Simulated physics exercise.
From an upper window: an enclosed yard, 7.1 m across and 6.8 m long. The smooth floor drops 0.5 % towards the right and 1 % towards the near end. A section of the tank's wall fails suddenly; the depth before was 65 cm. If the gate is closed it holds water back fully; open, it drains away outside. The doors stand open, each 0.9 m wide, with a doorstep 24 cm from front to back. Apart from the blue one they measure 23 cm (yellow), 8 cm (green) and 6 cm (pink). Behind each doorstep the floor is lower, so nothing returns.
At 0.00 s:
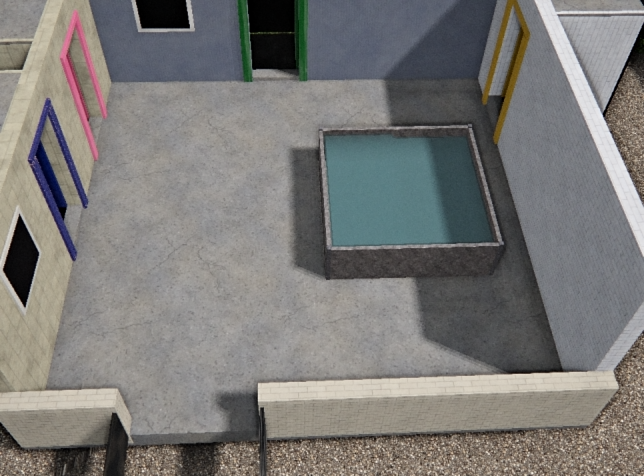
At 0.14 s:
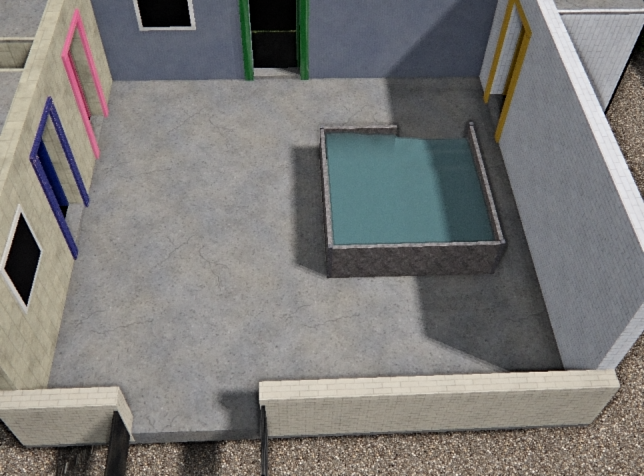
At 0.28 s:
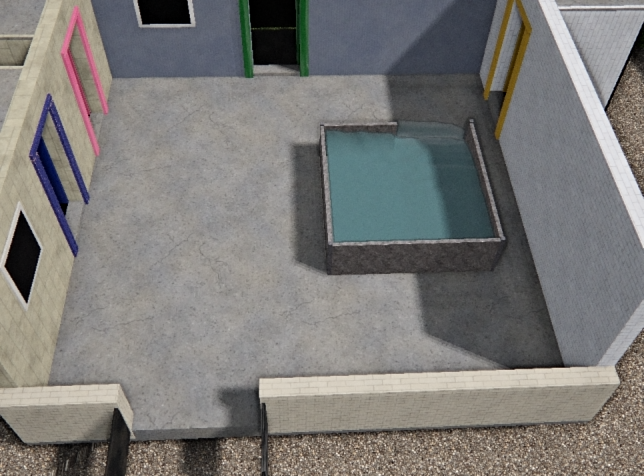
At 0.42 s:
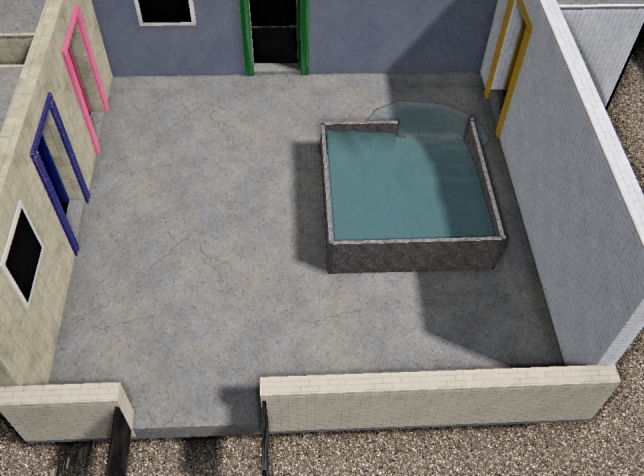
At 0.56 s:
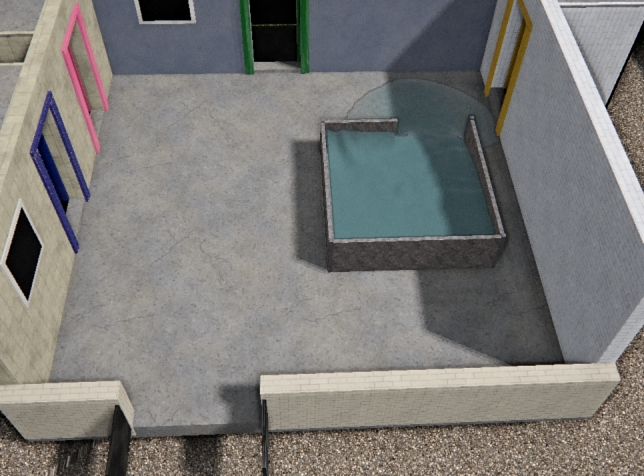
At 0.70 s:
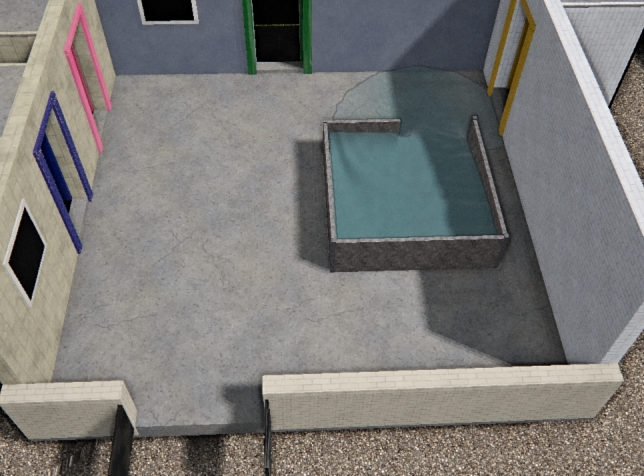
Water slips through a gap that opens in the far side of a stone-walled tank, spreading in a thin, widening sheet across the grey yard floor toward the back wall, between the green and yellow doorways.
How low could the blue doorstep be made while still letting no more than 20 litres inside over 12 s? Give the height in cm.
Some 5.5 cm above the ground.
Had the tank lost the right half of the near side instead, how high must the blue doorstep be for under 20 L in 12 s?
About 7.5 cm.
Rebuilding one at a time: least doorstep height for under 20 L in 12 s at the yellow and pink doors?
About 30 cm at yellow and 13.5 cm at pink.
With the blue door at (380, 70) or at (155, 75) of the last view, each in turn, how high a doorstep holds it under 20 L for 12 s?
Roughly 29 and 8.5 cm.
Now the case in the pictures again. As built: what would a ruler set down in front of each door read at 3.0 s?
Depths in cm: Yellow 32, green 10, pink 0, blue 0.
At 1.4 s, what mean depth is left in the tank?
Some 50 cm.
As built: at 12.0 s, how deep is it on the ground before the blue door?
Some 6.0 cm.
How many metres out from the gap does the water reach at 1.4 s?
Some 3.0 m out.
After 1.4 s water covers 15 % of the floor, deepest (54 cm) near (481, 74); it has not reached the blue door.
After 3.0 s water covers 30 % of the floor, deepest (34 cm) near (450, 100); it has not reached the blue door.
After 12.0 s water covers 95 % of the floor, deepest (14 cm) near (46, 412); 6 cm at the blue door, 0 litres in over its 11 cm doorstep.
At the blue door as built, the water arrived by 4.6 s and peaked near 10 cm at 5.0 s.
Run again over the same 12 s with other heights there, 29 litres in over 5 cm, 13 litres over 6.5 cm. The limit of 20 litres is kept from about 5.5 cm up.
